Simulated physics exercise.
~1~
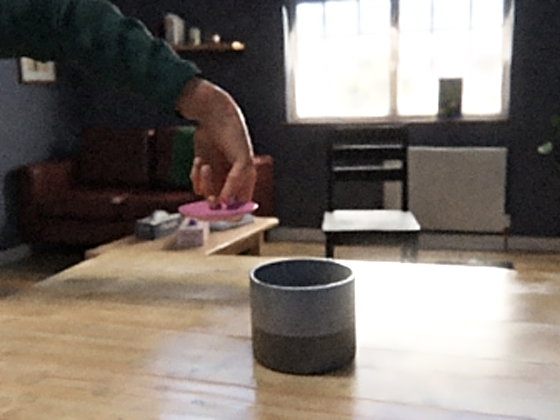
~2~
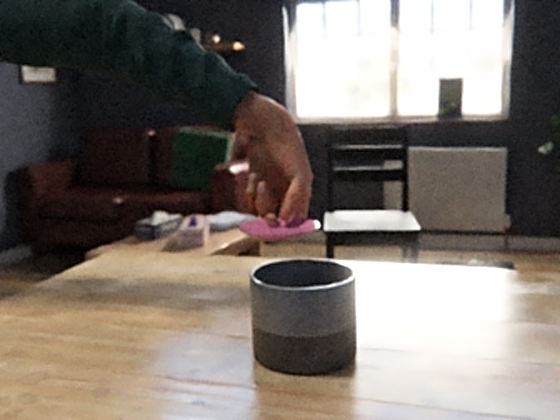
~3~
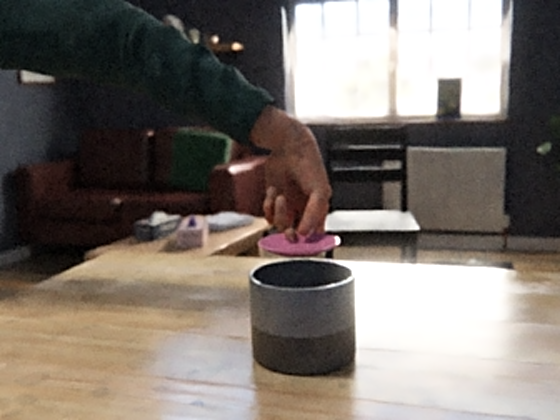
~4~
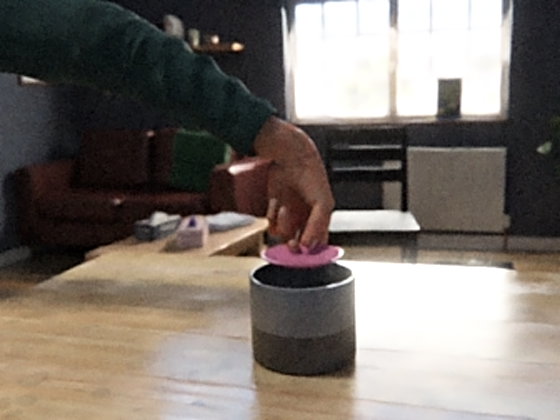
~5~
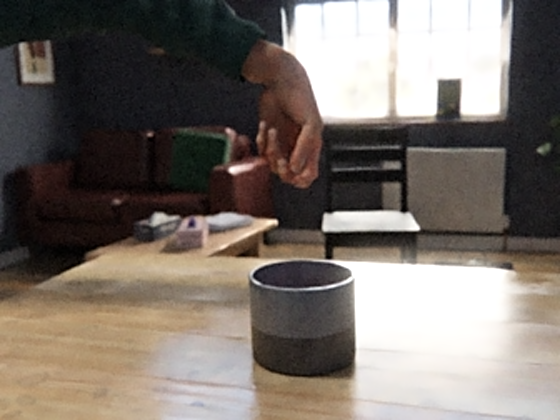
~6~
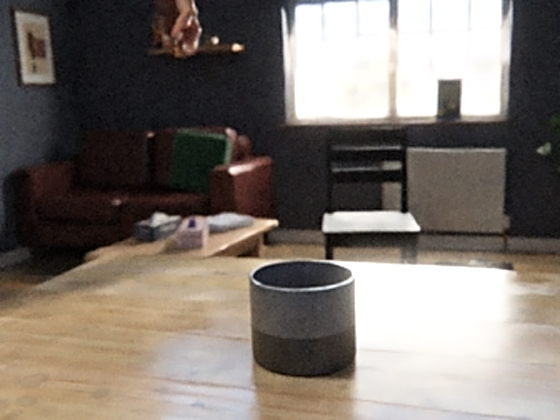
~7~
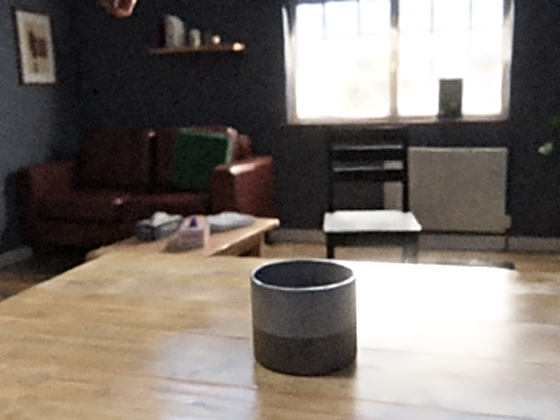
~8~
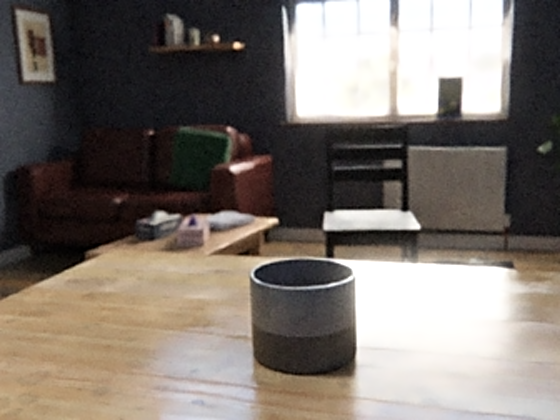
Pink saucer being lowered by a hand over a grey cup, slipping past the rim inside as the hand withdraws.
